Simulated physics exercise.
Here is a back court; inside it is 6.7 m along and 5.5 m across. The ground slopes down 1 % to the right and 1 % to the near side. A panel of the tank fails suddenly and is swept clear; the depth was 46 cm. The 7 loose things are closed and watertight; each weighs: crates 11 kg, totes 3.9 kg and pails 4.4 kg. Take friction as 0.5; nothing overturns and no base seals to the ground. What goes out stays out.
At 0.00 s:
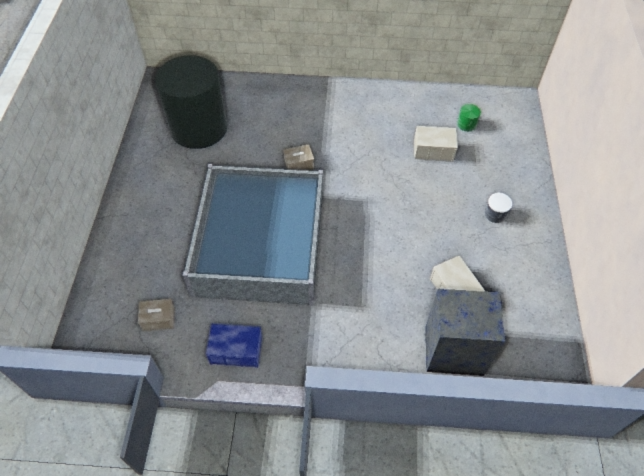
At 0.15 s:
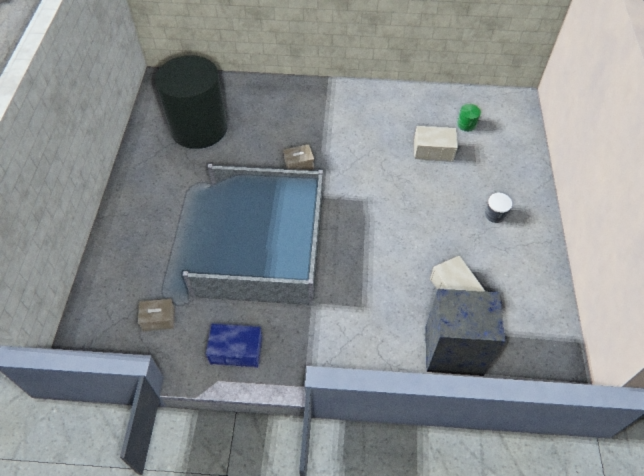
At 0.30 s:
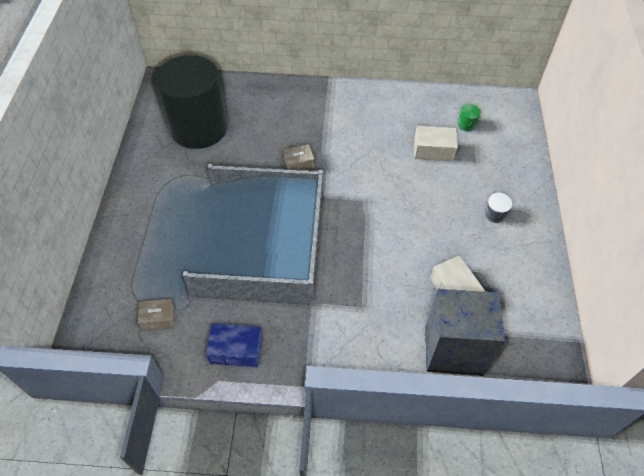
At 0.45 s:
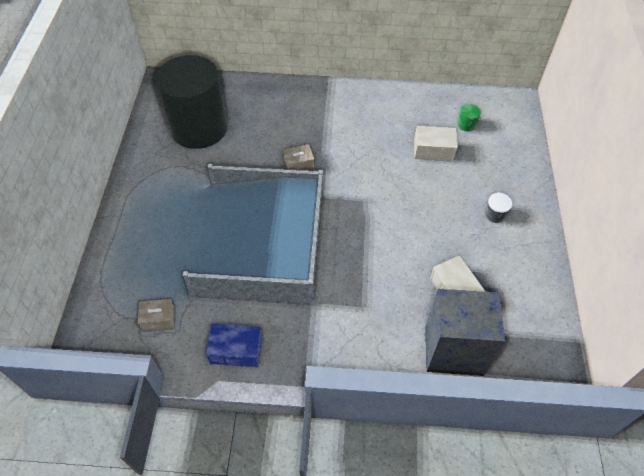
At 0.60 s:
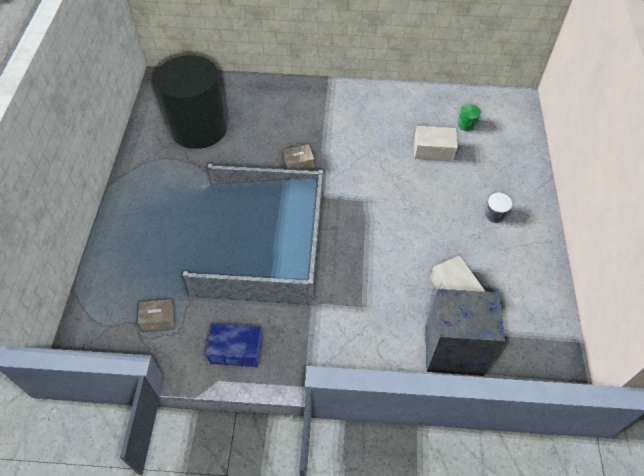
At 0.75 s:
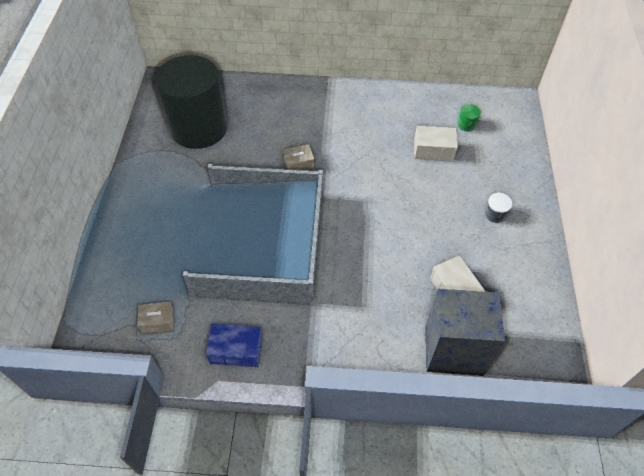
In a walled back court, a square tank of blue water stands among scattered crates, a dark cylinder and a small green pail. The tank's left panel disappears and water pours out through the open side, then spreads leftward in a rounded sheet, passing the small brown crate and reaching the left wall.
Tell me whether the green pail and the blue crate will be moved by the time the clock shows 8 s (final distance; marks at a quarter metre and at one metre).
The green pail barely shifts; the blue crate gets carried off.
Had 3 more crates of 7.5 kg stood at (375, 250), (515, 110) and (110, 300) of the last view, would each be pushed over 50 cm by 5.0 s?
In turn: Short of it, short of it, more.
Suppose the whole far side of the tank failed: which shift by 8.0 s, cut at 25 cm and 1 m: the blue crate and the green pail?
Then the blue crate stays put, the green pail travels far.
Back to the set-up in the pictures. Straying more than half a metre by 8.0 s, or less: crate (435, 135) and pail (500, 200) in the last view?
In that order: Under, short of it.
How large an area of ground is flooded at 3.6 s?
Roughly 17 m2.
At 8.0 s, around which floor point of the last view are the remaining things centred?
Around (429, 223).
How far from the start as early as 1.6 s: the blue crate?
Roughly 0 cm by then.
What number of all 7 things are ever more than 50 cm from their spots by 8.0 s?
That makes 3.
After 1.6 s the green pail is near (470, 111), 0.0 m from its start, aground; the blue crate is near (233, 340), 0.0 m from its start, aground; 0 of 7 are out; 0 afloat.
After 3.6 s the green pail is near (470, 111), 0.0 m from its start, aground; the blue crate is near (313, 343), 1.0 m from its start, aground; 0 of 7 are out; 1 afloat.
After 5.6 s the green pail is near (470, 111), 0.0 m from its start, aground; the blue crate is near (405, 360), 2.1 m from its start, afloat; 0 of 7 are out; 2 afloat.
After 8.0 s the green pail is near (477, 111), 0.1 m from its start, aground; the blue crate is near (405, 364), 2.1 m from its start, afloat; 0 of 7 are out; 2 afloat.
